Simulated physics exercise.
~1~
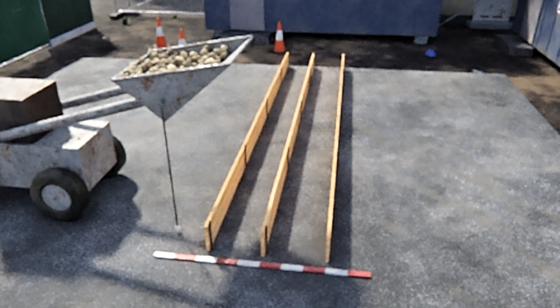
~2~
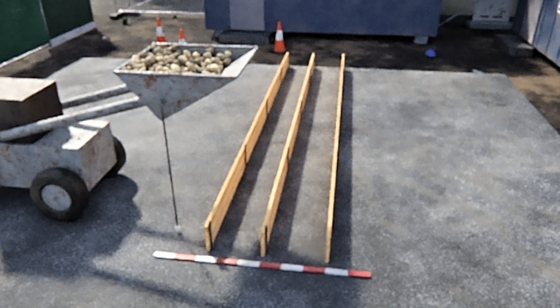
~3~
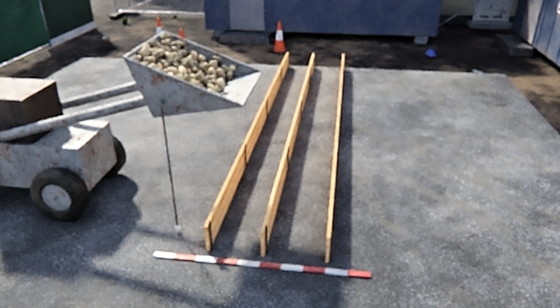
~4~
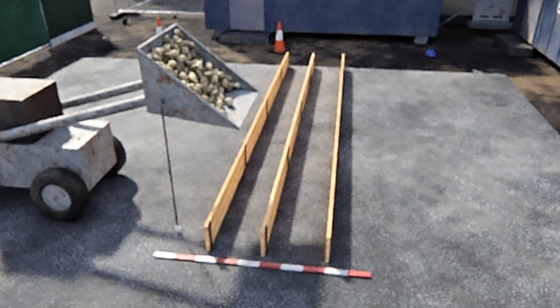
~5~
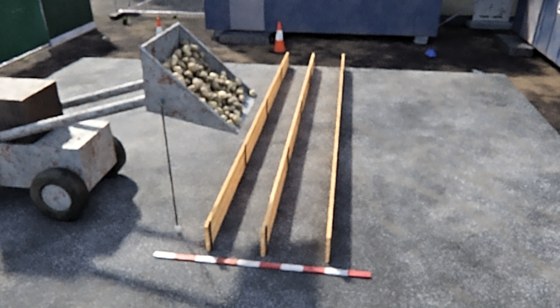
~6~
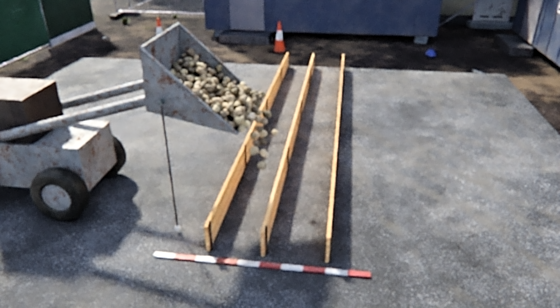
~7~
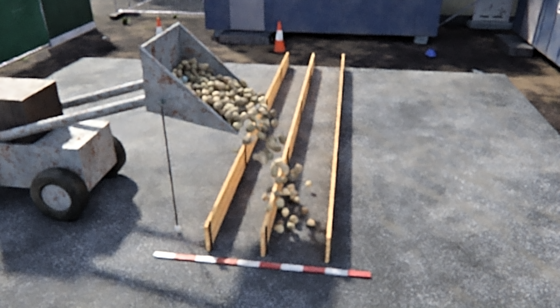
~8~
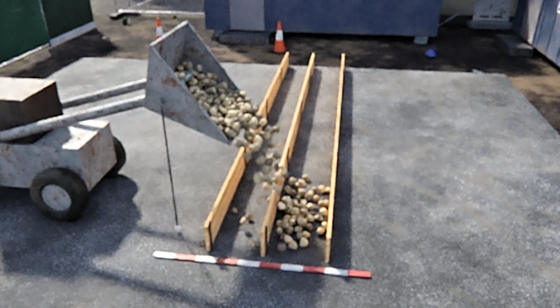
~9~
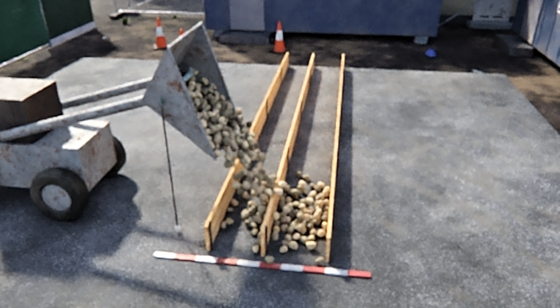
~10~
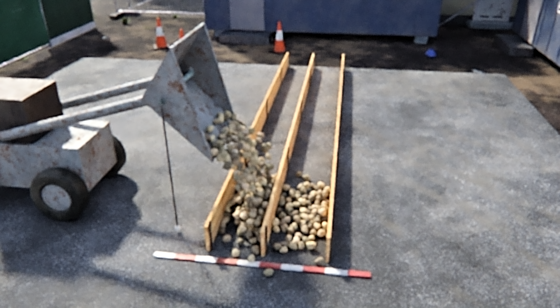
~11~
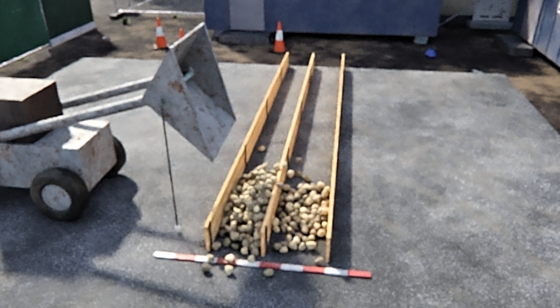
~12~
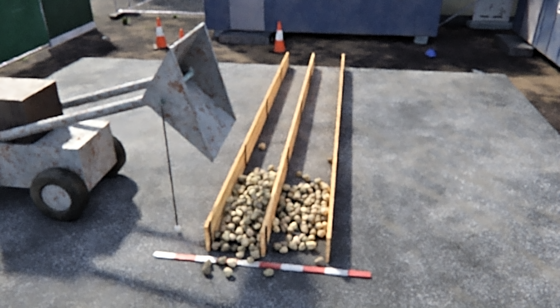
A grey metal bucket heaped with rounded cobbles, held out by a wheeled loader at the left, swings downward to the right above long wooden planks standing on the tarmac. It pauses at a slant while the stones slide toward its lower lip and begin to spill over. They tumble past the nearest plank and gather first between the farther planks. The bucket then tips more steeply, and the rest pours out, filling the nearer gap too. A few stones roll out beside the red and white strip, and the emptied bucket hangs still above the settled cobbles.
